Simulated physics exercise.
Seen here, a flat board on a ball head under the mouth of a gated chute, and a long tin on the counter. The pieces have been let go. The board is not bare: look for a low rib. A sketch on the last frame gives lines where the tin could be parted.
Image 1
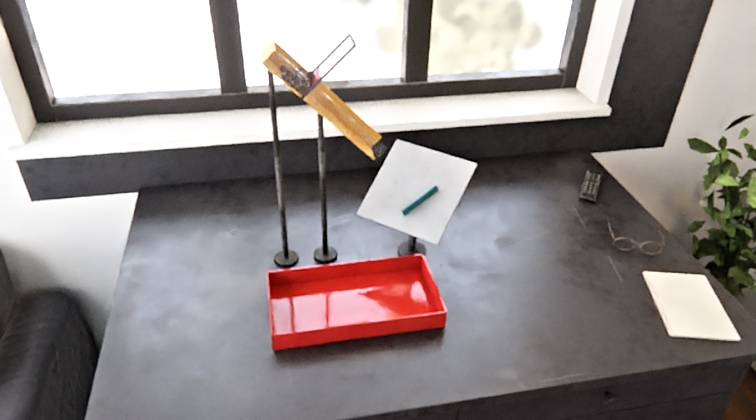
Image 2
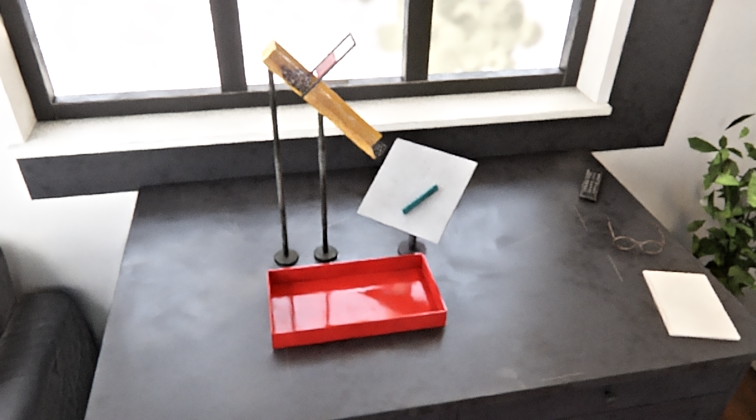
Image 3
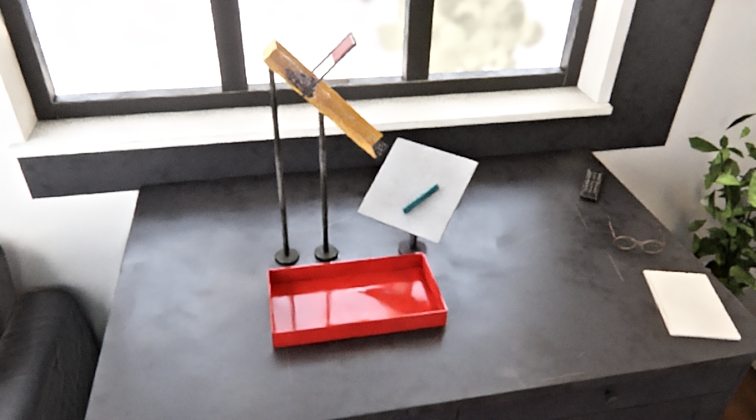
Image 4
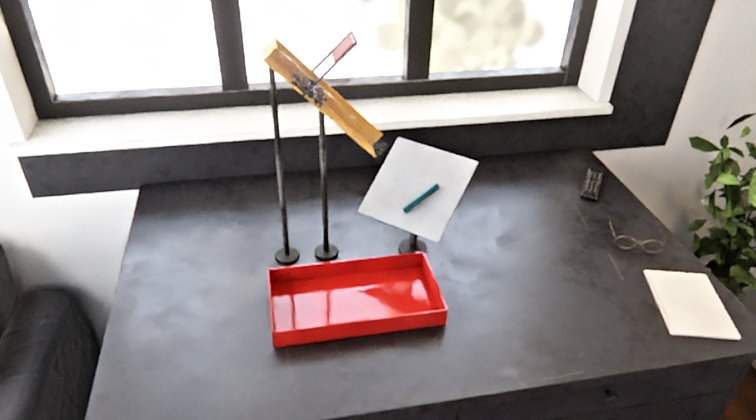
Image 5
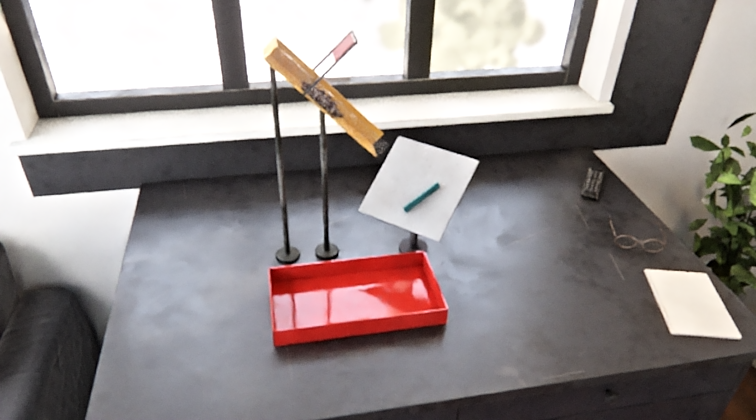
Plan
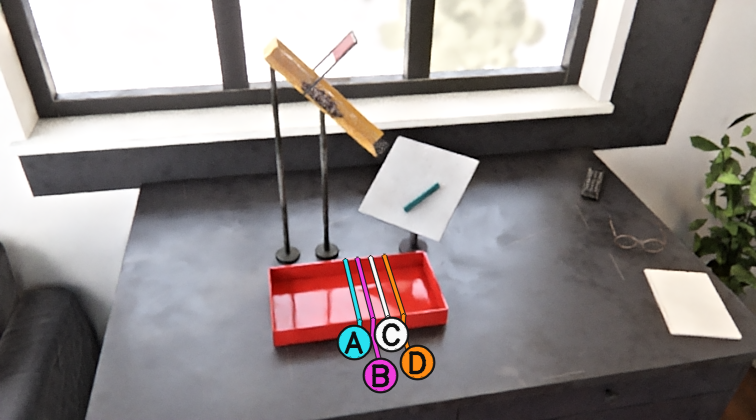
Small dark pieces sliding down a sloping wooden chute above a tilted white board with a teal rib and a red tray.
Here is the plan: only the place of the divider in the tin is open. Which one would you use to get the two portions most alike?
Go for C.
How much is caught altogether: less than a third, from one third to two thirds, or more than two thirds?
More than two thirds.
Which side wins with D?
The left side.
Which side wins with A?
More lands on the right.
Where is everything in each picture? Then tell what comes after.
In the first picture, load behind the gate at (298, 76), flat chocolate drops; lip of the chute at (372, 154), sloping fairly steeply.
In the second picture, middle of the board at (416, 188), tilted fairly steeply; middle of its low edge at (396, 227); of its high edge at (436, 150).
In the third picture, front corners of the tin at (273, 333) and (447, 310), empty; front of the load at (309, 91).
In the fourth picture, middle of the load at (311, 88); its front at (322, 103), about a quarter of the way to the lip; rib from (437, 183) to (403, 209).
In the fifth picture, middle of the load at (319, 99); its front at (340, 115), about half of the way to the lip.
On the marked copy, line A crosses the front rim at (359, 320); line B crosses the front rim at (373, 318); line C crosses the front rim at (387, 316); line D crosses the front rim at (403, 314).
Choosing A, of what is caught, a stray few on the left of the divider, nearly all on the right.
Choosing B, of what is caught, a small part on the left of the divider, nearly all on the right.
Choosing C, of what is caught, about a third on the left of the divider, about two thirds on the right.
Choosing D, of what is caught, nearly all on the left of the divider, a stray few on the right.
